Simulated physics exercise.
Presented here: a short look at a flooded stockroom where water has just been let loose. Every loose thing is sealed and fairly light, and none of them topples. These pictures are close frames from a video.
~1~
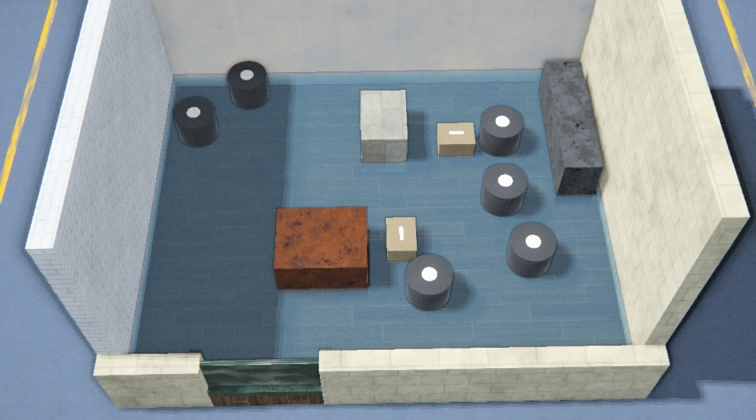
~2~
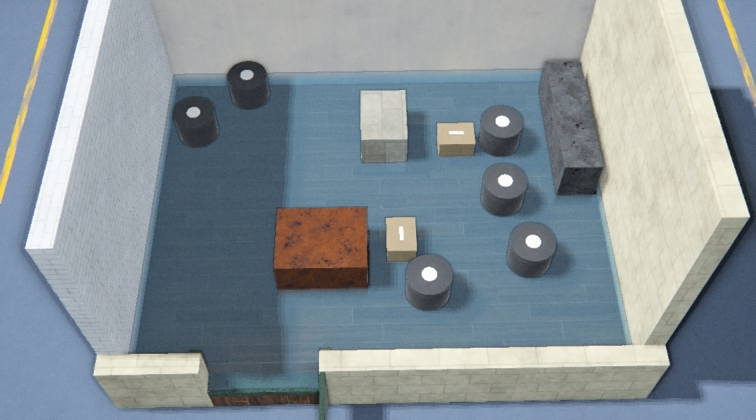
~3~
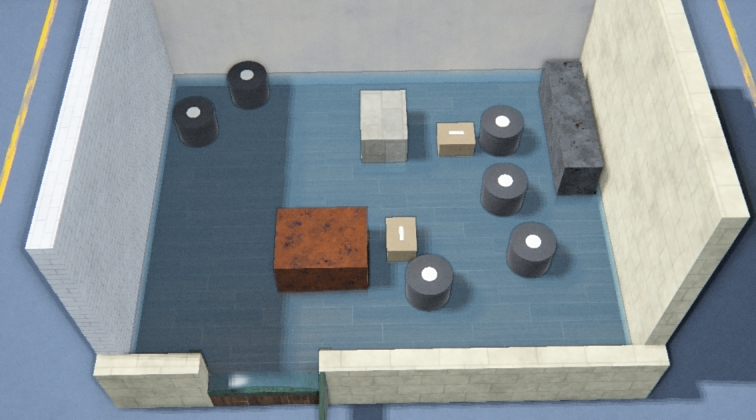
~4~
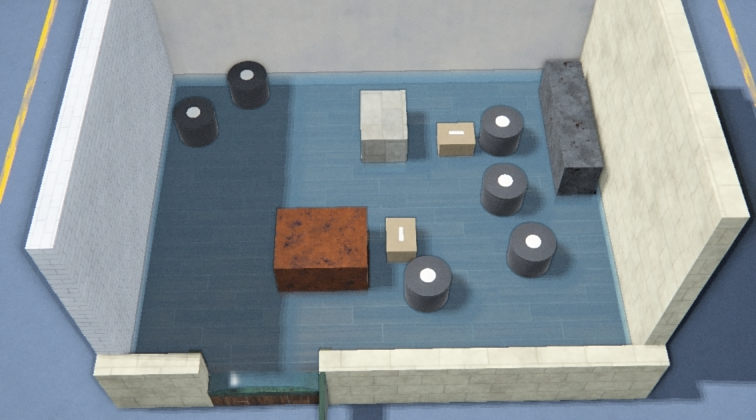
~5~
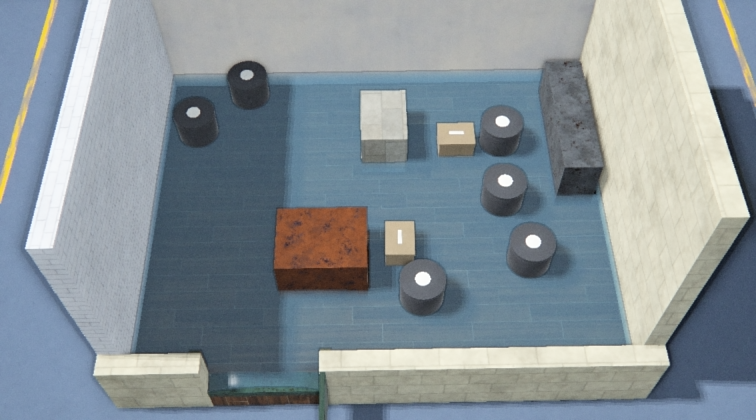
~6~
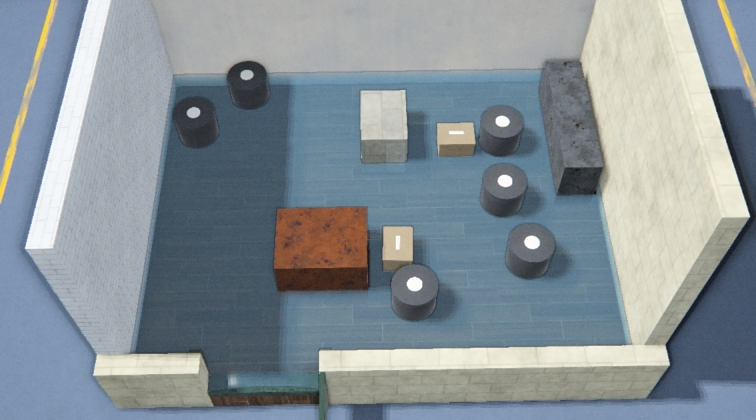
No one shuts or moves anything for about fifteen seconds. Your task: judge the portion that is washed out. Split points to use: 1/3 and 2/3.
Below 1/3.
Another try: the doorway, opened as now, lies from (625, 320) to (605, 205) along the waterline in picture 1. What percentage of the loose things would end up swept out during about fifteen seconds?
My figure is 80 %.
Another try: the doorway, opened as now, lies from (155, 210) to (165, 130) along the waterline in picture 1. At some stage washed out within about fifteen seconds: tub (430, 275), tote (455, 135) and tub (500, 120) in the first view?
Going through them in turn: Remains behind; remains behind; remains behind.
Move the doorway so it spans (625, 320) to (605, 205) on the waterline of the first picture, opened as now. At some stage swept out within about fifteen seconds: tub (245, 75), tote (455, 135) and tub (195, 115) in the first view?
My answer, each in turn: Not lost, lost, not lost.
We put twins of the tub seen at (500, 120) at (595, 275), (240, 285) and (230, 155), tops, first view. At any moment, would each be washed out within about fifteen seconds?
First one does not escape, second one makes it out, third one makes it out.
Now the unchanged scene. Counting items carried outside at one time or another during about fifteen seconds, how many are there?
The answer is 2.
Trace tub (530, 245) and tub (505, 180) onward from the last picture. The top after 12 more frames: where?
Roughly (498, 265) and (482, 205).
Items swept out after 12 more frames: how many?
By then the total stands at 2.
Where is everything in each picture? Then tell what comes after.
A tub at (429, 274), afloat; a tote at (401, 234) floats; 0 of 8 have shifted, in the first frame.
A tub at (429, 274), afloat; a tote at (401, 234) floats; 0 of 8 have shifted, in the second frame.
A tub at (429, 274) floats; a tote at (401, 234) floats; 0 of 8 have shifted, in the third frame.
A tub at (428, 276) floats; a tote at (401, 234), afloat; 0 of 8 have shifted, in the fourth frame.
A tub at (423, 279), afloat, close to its start; a tote at (400, 238) floats, close to its start; 1 of 8 have shifted, in the fifth frame.
A tub at (415, 285) floats, close to its start; a tote at (398, 243) floats, close to its start; 2 of 8 have shifted, in the sixth frame.
A moment on, 0 of 8 are out; 8 afloat.
Next, 2 of 8 are out; 6 afloat.
Later, 2 of 8 are out; 6 afloat.
In the end, 2 of 8 are out; 6 afloat.
